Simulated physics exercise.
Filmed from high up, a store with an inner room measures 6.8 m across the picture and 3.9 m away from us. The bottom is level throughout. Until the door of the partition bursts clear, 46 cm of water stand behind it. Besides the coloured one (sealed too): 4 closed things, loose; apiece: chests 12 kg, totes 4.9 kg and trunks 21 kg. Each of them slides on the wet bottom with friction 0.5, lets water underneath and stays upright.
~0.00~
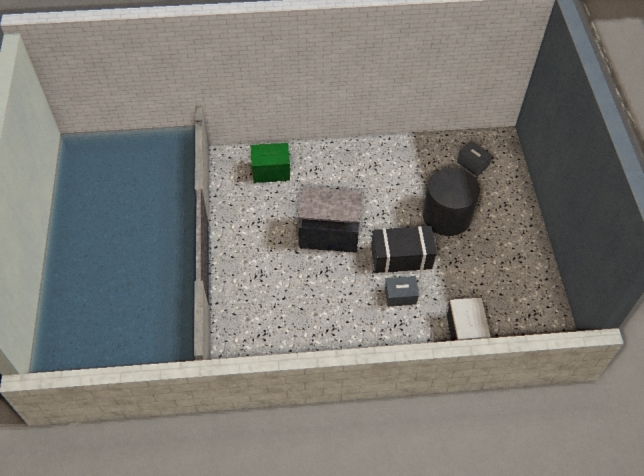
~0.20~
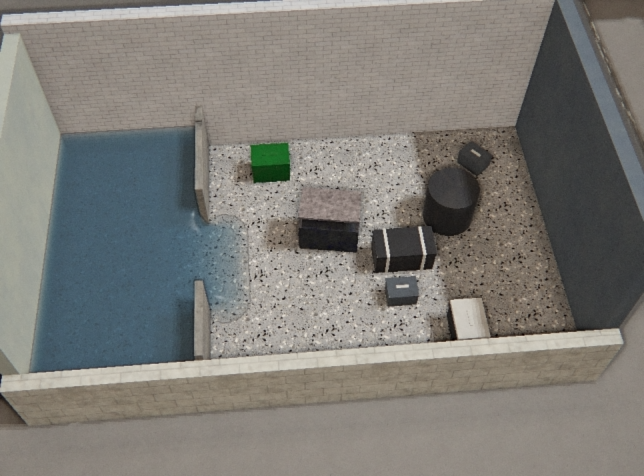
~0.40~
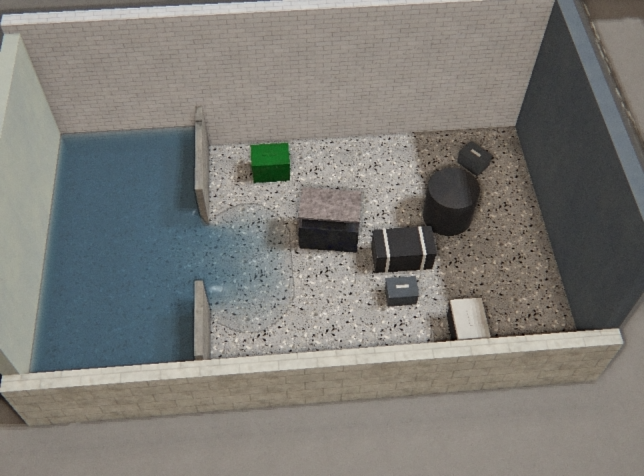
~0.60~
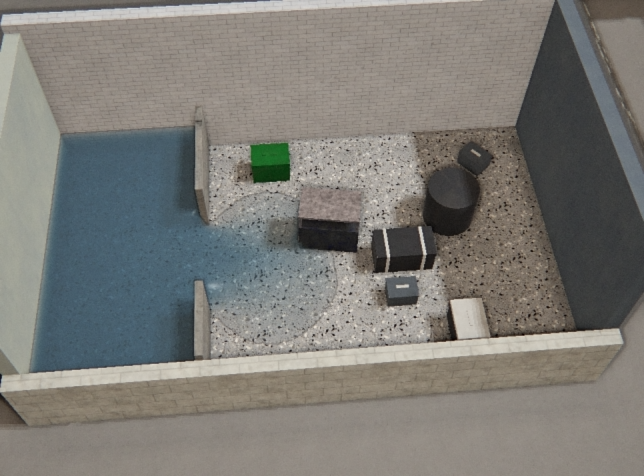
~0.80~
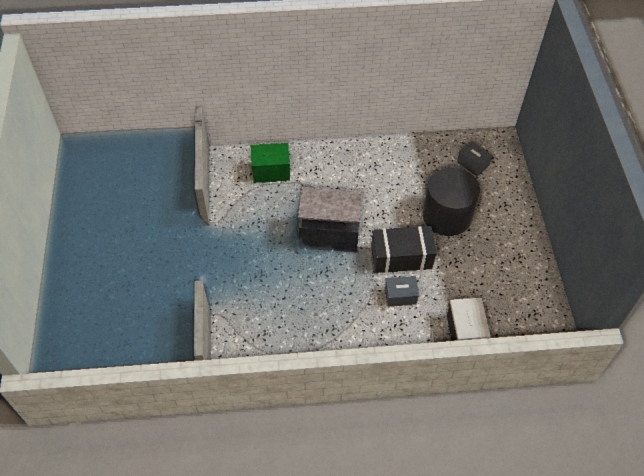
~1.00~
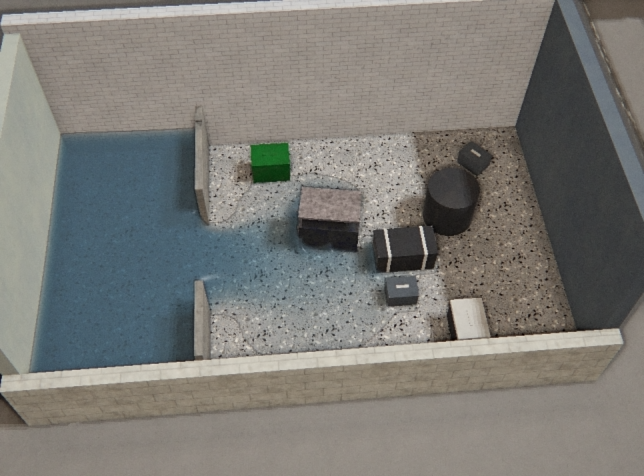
Water pours through a gap in the partition and spreads right across the speckled floor.
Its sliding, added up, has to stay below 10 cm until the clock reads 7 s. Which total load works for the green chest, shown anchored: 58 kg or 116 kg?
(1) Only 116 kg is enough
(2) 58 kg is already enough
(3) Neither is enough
The answer is 2.
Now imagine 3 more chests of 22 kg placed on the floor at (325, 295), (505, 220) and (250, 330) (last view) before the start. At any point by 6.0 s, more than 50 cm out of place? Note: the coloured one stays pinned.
Taking them in order, the first is above the mark, the second above the mark and the third below the mark.
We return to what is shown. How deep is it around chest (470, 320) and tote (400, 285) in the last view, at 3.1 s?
Some 26 cm at the first, some 21 cm at the second.
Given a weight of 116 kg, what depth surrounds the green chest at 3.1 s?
Depth: Approx. 6 cm.
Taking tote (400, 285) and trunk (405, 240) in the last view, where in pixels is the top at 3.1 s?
Around (539, 327) and (518, 230).
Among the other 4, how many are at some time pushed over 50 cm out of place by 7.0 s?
4.
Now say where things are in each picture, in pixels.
The green chest at (270, 154), on the bottom; water covers 7.9 m2; 0 of 5 have shifted, in the first picture.
The green chest at (270, 154) rests on the ground; water covers 8.7 m2; 0 of 5 have shifted, in the second picture.
The green chest at (270, 154), on the bottom; water covers 9.9 m2; 0 of 5 have shifted, in the third picture.
The green chest at (270, 154), on the bottom; water covers 11.0 m2; 0 of 5 have shifted, in the fourth picture.
The green chest at (270, 154) rests on the ground; water covers 12.1 m2; 0 of 5 have shifted, in the fifth picture.
The green chest at (270, 154), on the bottom; water covers 13.0 m2; 0 of 5 have shifted, in the sixth picture.
After 1.4 s the green chest would be 0 cm from its start with 58 kg and 0 cm from its start with 116 kg; 2 cm of water round it then.
After 3.1 s the green chest would be 0 cm from its start with 58 kg and 0 cm from its start with 116 kg; 6 cm of water round it then.
After 4.9 s the green chest would be 0 cm from its start with 58 kg and 0 cm from its start with 116 kg; 7 cm of water round it then.
After 7.0 s the green chest would be 0 cm from its start with 58 kg and 0 cm from its start with 116 kg; 12 cm of water round it then.
